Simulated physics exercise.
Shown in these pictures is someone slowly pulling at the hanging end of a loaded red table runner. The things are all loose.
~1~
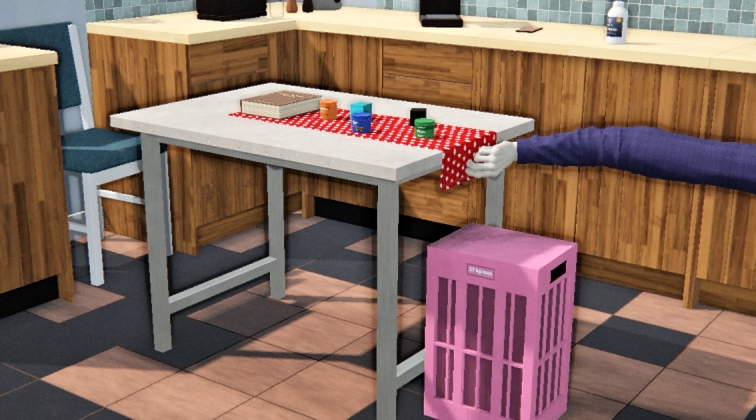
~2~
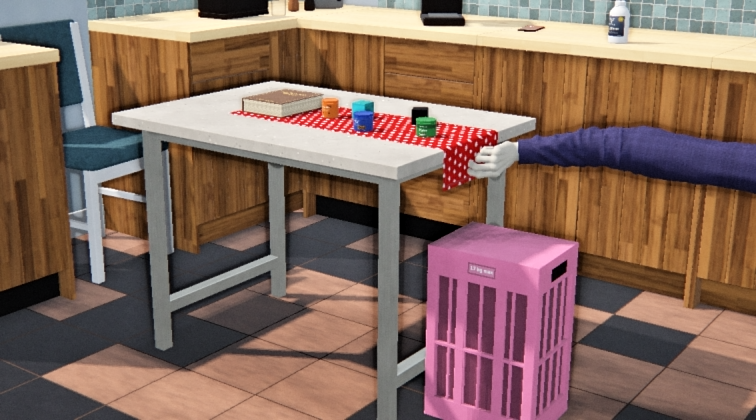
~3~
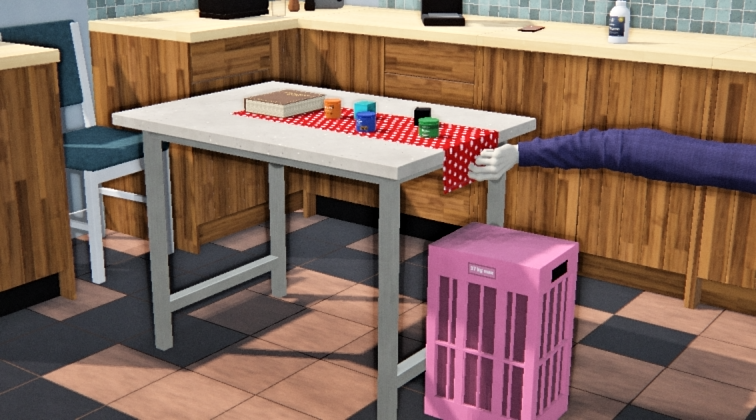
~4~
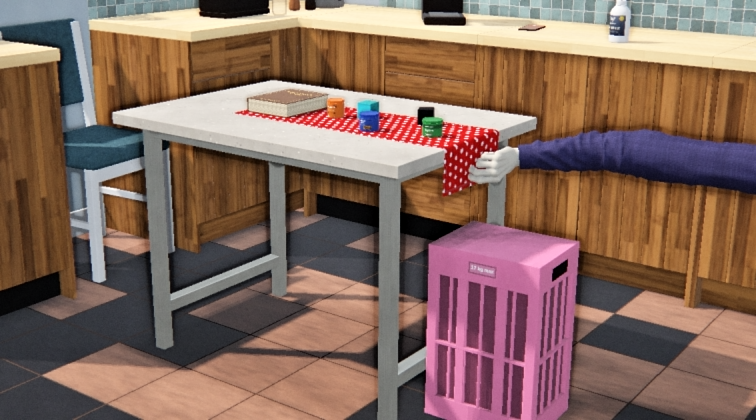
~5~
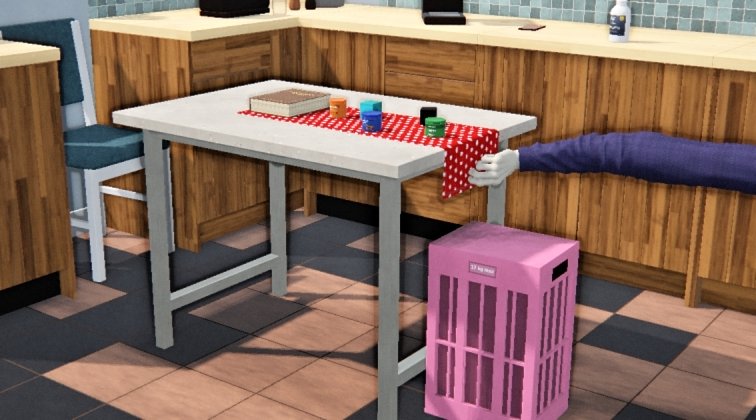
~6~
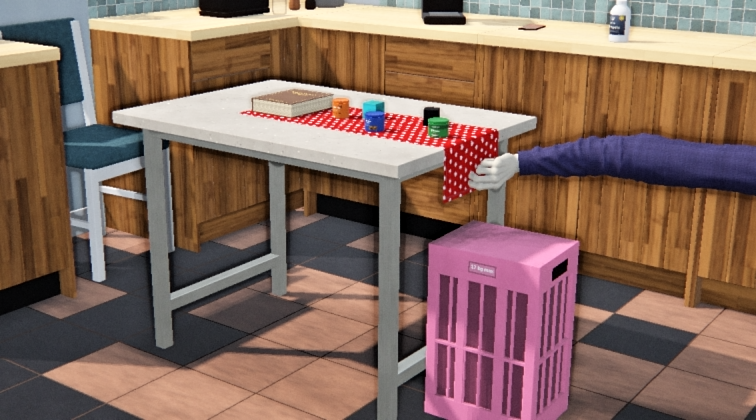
The red table runner creeps slightly to the right as a gloved-looking hand on a purple-sleeved arm slowly draws its hanging end downward. The book, small colourful pots and cubes ride along with it, shifting a little toward the table's right edge, while the pink crate below stays still.
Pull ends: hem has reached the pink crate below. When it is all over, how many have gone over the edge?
The final total over the edge will be one.
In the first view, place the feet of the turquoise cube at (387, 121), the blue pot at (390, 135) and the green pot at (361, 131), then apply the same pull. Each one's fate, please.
The turquoise cube will stay where it is, the blue pot will stay where it is, the green pot will stay where it is.
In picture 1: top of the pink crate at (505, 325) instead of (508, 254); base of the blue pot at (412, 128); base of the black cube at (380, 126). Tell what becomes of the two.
The blue pot is lost; the black cube is lost.
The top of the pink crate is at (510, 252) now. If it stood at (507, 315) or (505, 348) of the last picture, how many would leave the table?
3 and 4.
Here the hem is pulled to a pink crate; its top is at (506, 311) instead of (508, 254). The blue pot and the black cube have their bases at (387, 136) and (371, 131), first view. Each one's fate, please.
The blue pot? Lost. The black cube? Lost.
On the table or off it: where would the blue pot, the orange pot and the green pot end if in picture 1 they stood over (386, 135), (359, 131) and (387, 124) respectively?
Outcome: The blue pot is still in place, the orange pot is still in place, the green pot is still in place.
Soon after, hem near (471, 222); all still up.
After that, hem on the crate; green pot gone.
In the end, hem on the crate; green pot gone. The answer is one.
